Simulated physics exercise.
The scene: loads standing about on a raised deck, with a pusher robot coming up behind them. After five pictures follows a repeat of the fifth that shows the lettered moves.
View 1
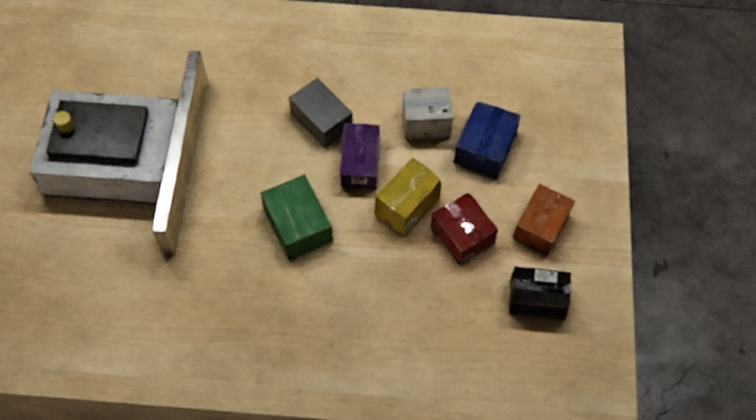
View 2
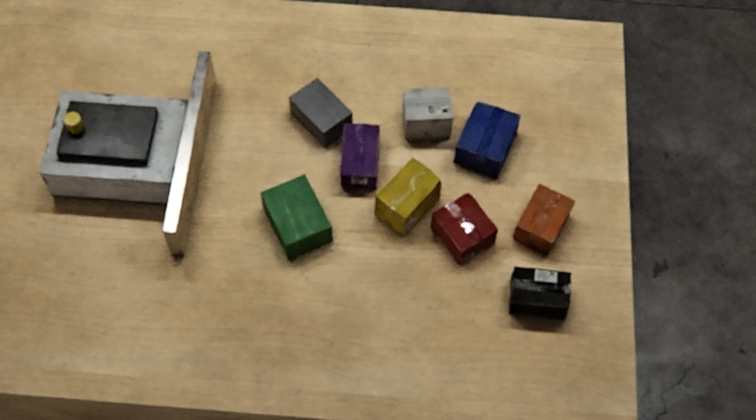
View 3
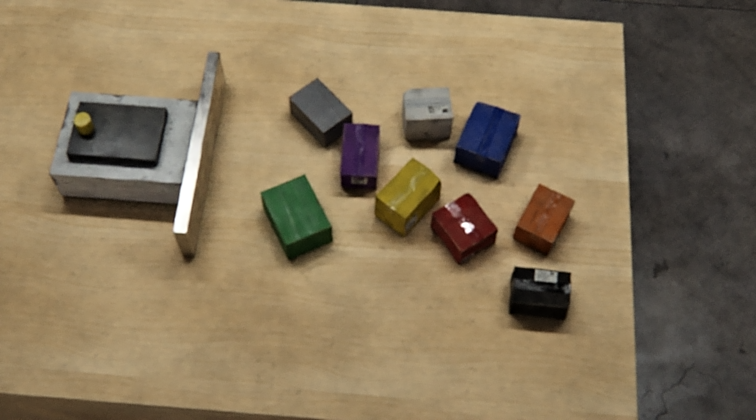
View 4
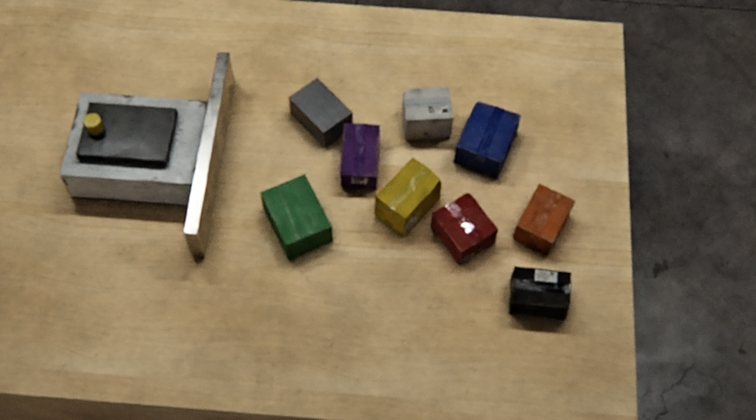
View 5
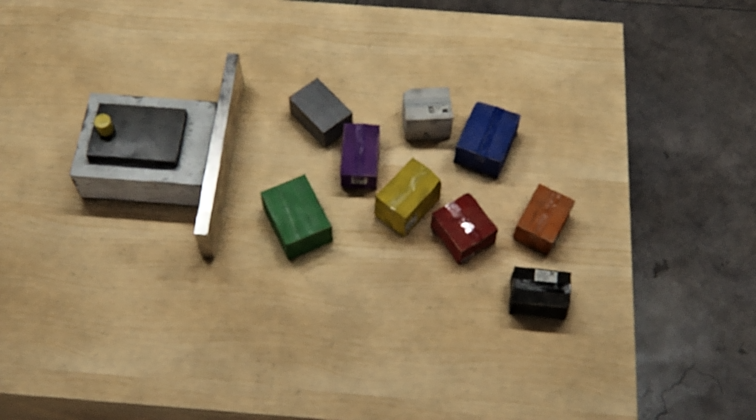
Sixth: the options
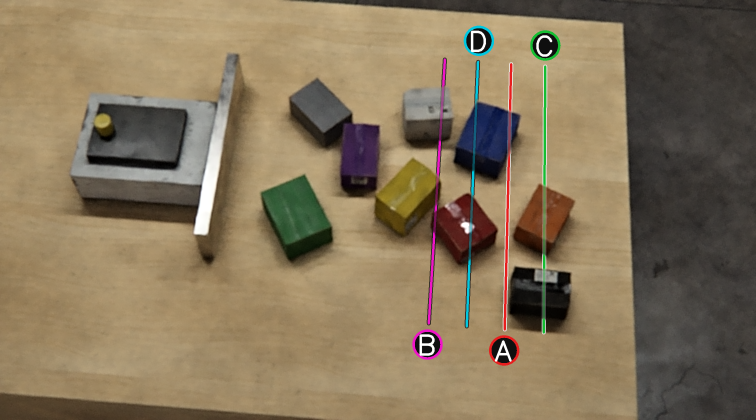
A pusher robot moves slowly right across a wooden deck toward scattered, motionless coloured boxes.
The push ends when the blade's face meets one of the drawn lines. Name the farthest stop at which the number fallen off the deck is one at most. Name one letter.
Stop at A.
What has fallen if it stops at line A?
It is the orange box.
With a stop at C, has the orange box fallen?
Yes.
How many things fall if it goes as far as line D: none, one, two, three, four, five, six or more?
The count is none.
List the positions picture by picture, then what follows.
In the first picture, purple parcel (361, 156); green crate (297, 217); grey crate (321, 113).
In the second picture, robot (114, 132); black box (540, 293).
In the third picture, robot (125, 133); red box (464, 228).
In the fourth picture, robot (135, 133); yellow parcel (409, 198).
In the fifth picture, robot (145, 134); purple parcel (361, 156); green crate (297, 217); grey crate (321, 113).
On the marked copy, A at (508, 188); B at (437, 183); C at (545, 190); D at (473, 185).
With A. Early on, robot (249, 142); grey crate (355, 106); green crate (348, 224).
Further on, robot (353, 149); orange box (584, 222); blue box (543, 147).
At the end, robot (434, 155); orange box over the edge; red box (622, 245); one fallen.
As for the rest, B is within the limit but short; C drops three; D is within the limit but short.
